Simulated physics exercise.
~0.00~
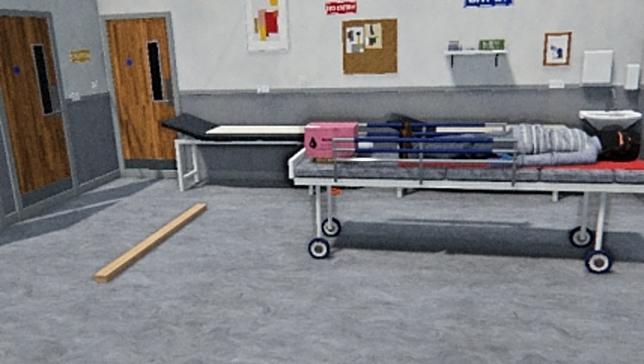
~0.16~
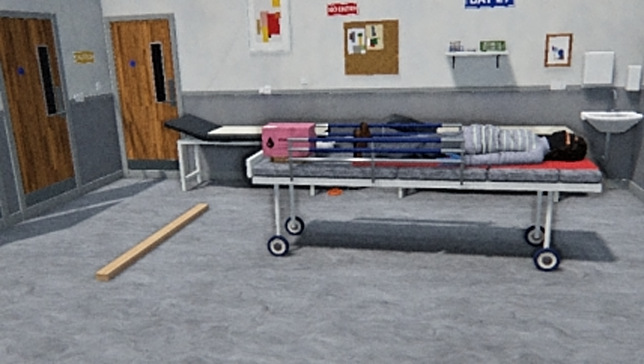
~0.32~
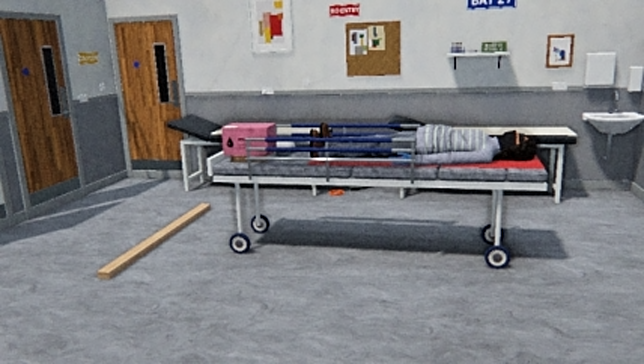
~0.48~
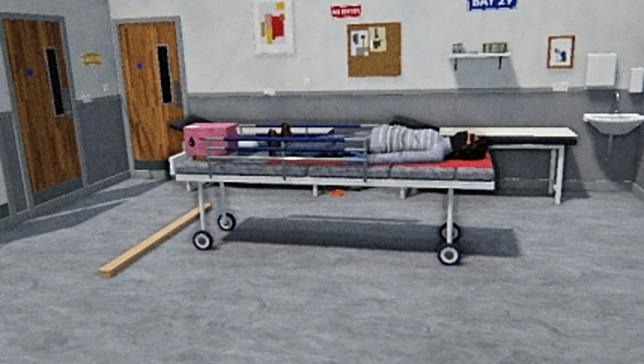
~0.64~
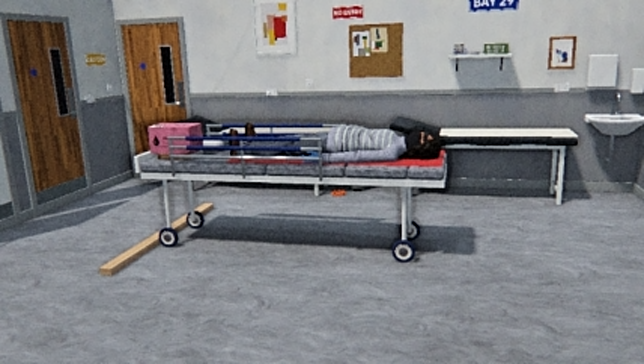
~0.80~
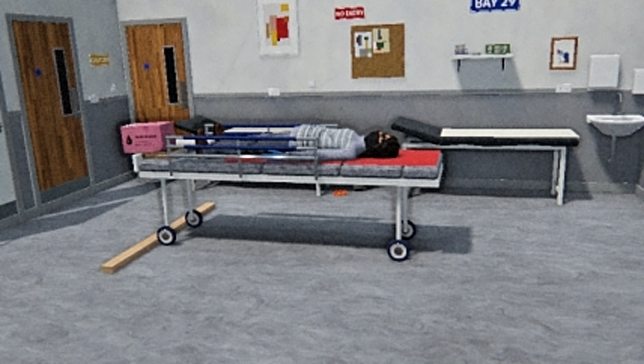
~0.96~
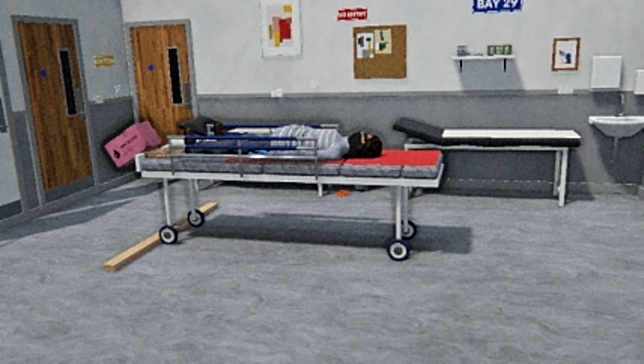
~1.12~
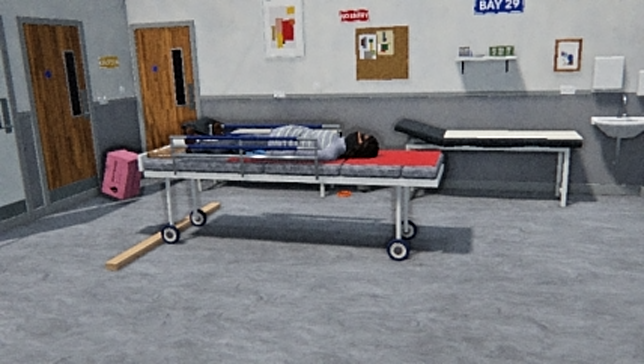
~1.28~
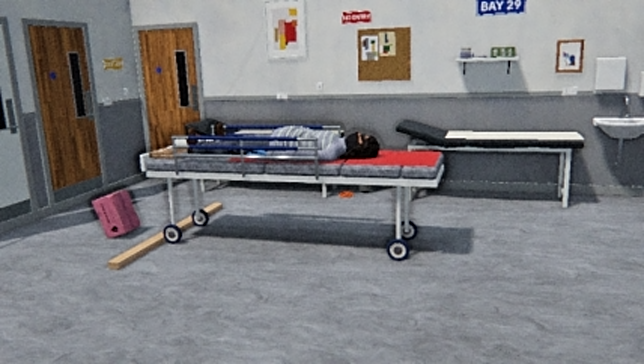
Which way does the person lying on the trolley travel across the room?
The person moves to the left, riding along with the trolley and then sliding a little farther that way after it stops.
A hospital trolley carrying a person lying flat rolled left across the room and stopped at a wooden strip on the floor. The person slid a little farther toward the foot end, and a pink bag toppled off onto the floor while the person stayed on.
